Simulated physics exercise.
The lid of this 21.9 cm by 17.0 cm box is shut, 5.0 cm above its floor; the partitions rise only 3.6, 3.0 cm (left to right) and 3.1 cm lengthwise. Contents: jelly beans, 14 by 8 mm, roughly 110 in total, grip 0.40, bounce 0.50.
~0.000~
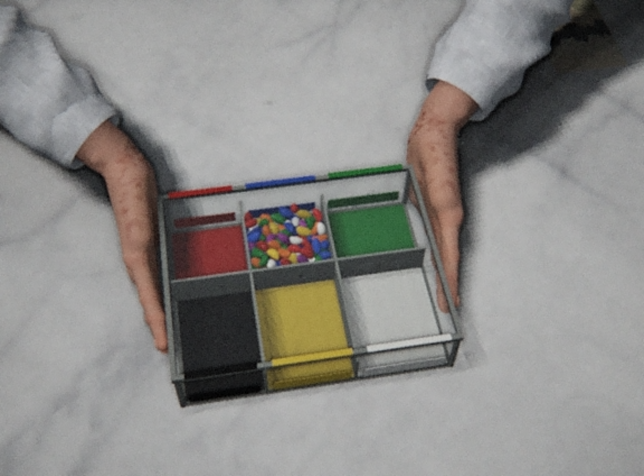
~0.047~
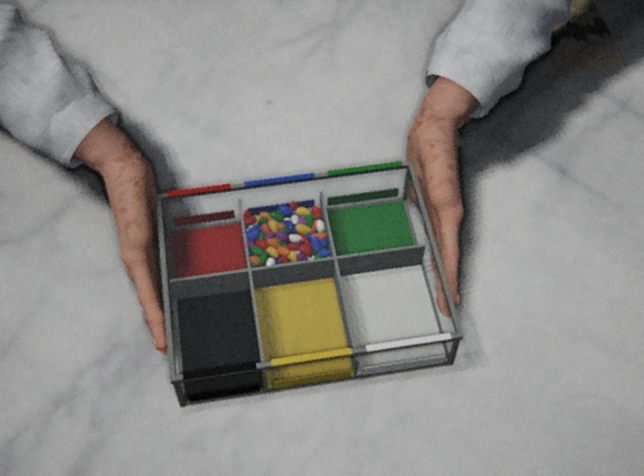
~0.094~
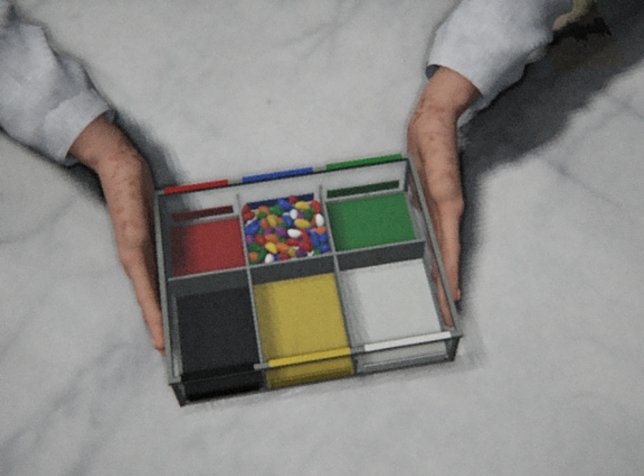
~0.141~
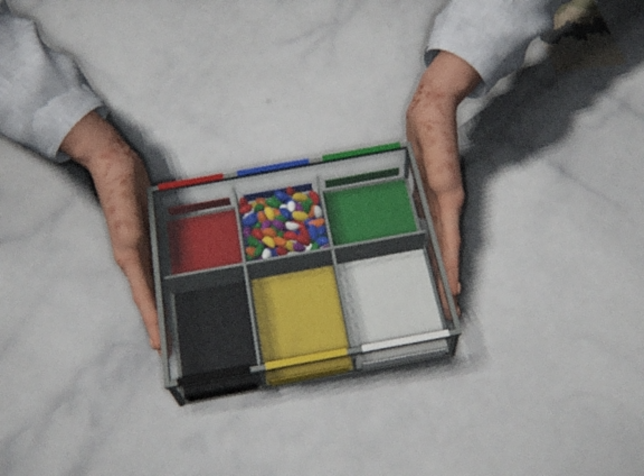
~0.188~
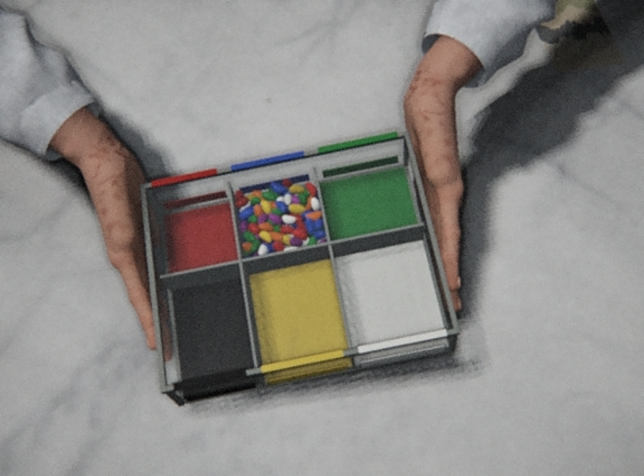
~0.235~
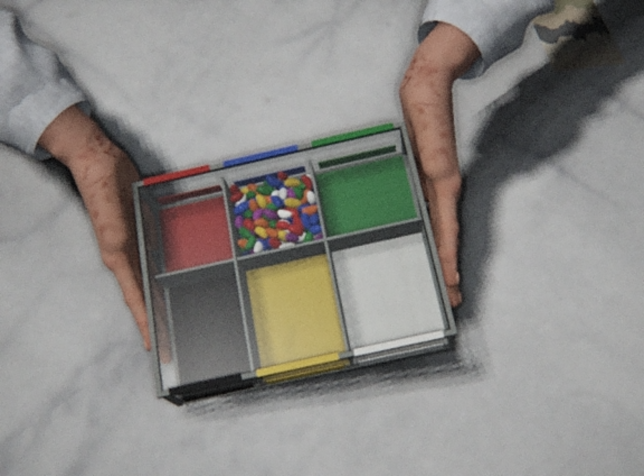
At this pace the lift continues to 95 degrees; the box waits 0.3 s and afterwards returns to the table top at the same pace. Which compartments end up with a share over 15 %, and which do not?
Red not over, blue over, green not over, yellow not over, white not over, black over.
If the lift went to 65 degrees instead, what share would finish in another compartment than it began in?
Some 25 per cent.
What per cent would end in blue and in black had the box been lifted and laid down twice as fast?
That gives blue 30 percent and black 60 percent.
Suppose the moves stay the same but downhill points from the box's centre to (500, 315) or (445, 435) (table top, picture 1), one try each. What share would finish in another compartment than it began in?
Near 70 and 85 per cent, in that order.
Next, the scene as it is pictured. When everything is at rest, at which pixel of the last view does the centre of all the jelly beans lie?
Close to pixel (263, 328).
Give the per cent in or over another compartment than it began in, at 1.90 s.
Roughly 45 percent of it.
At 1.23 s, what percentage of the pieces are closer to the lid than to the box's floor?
I'd put it at some 60 percent.
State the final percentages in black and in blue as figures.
The black compartment ends with 45 per cent, the blue one with 45 per cent.
After 1.23 s, tilt 95 degrees; blue 55 %, yellow 5 %, black 40 %.
After 1.90 s, tilt 49 degrees; blue 55 %, black 45 %.
Then, at 2.60 s, tilt 0 degrees; blue 45 %, yellow 10 %, black 45 %.
At rest (3.1 s), red 0 %, blue 45 %, green 0 %, yellow 10 %, white 0 %, black 45 %.
